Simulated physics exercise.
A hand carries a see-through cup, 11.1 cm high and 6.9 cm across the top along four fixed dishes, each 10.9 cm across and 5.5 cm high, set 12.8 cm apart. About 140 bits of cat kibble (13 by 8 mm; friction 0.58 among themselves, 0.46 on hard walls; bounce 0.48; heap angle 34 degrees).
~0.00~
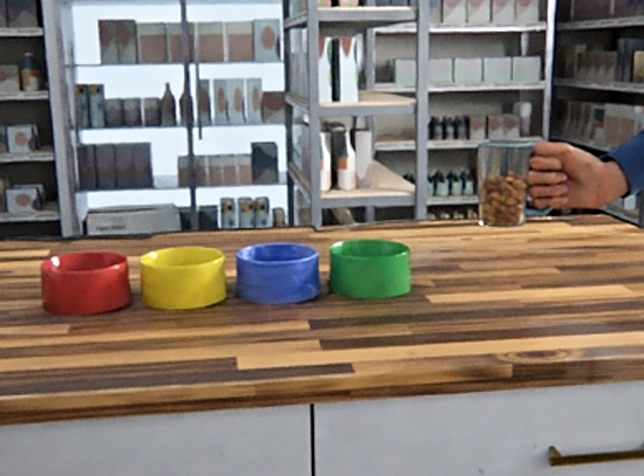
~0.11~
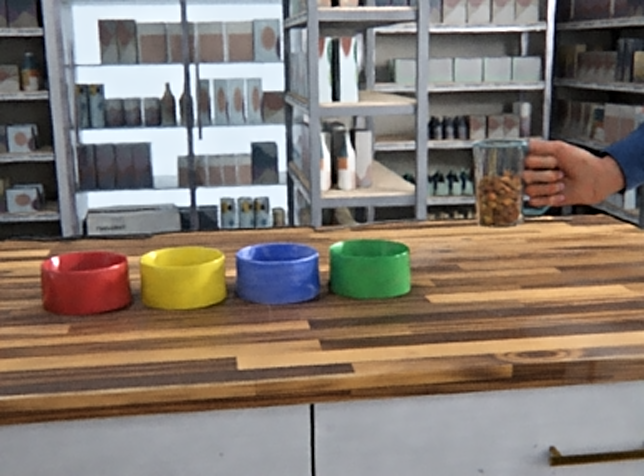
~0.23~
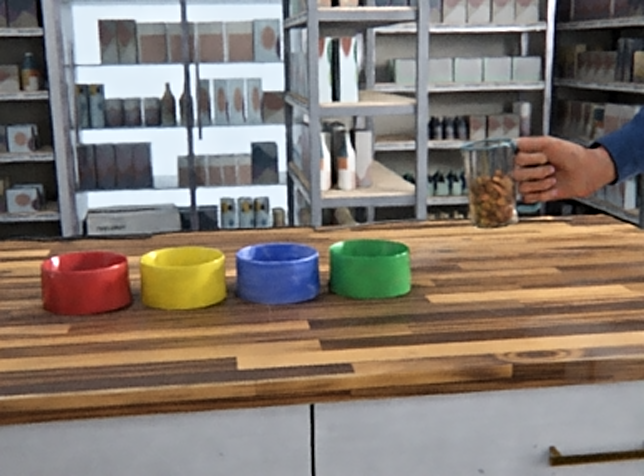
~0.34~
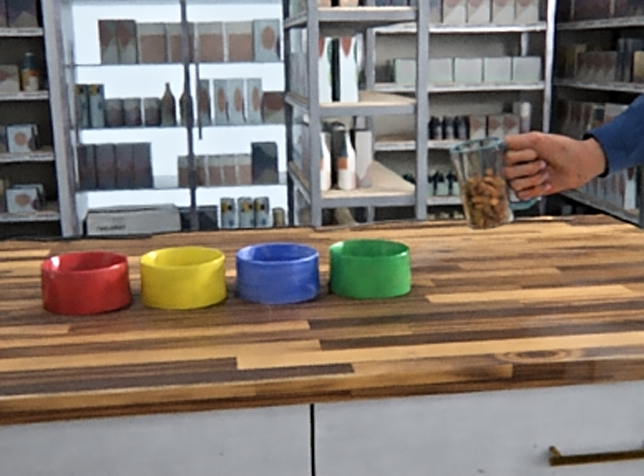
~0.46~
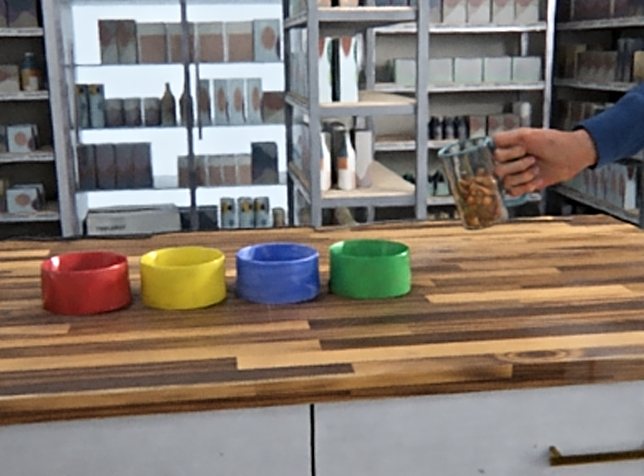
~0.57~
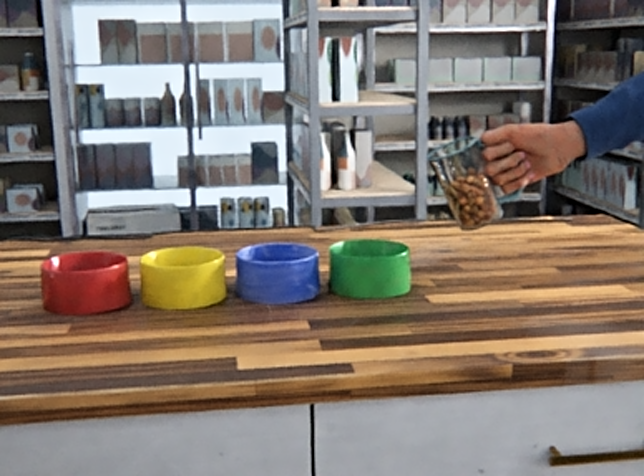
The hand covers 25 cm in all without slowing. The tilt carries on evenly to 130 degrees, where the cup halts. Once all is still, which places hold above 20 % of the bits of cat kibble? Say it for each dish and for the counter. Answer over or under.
Red dish: Under; blue dish: Over; green dish: Under; yellow dish: Under; on the counter: Under.
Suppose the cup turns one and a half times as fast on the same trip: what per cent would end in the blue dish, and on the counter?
In that case blue 20; counter 50.
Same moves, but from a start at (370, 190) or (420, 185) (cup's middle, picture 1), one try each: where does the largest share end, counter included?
Most goes to: Yellow; yellow.
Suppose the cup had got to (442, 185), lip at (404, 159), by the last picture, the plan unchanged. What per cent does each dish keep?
Red 0, blue 100, green 0, yellow 0.
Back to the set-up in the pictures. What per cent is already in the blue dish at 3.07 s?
Near 100 per cent so far.
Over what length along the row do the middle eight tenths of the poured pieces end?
Roughly 6 cm.
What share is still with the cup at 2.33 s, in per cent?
Roughly 95 per cent.
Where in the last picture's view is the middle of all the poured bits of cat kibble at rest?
Near (277, 280).
After 1.63 s, tilt 73 degrees; cup holds 100 %.
After 2.33 s, tilt 105 degrees; cup holds 95 %, blue 5 %.
After 3.07 s, tilt 130 degrees; cup holds 0 %, blue 100 %.
In the end, at 3.4 s, red 0 %, blue 100 %, green 0 %, yellow 0 %, counter 0 %.
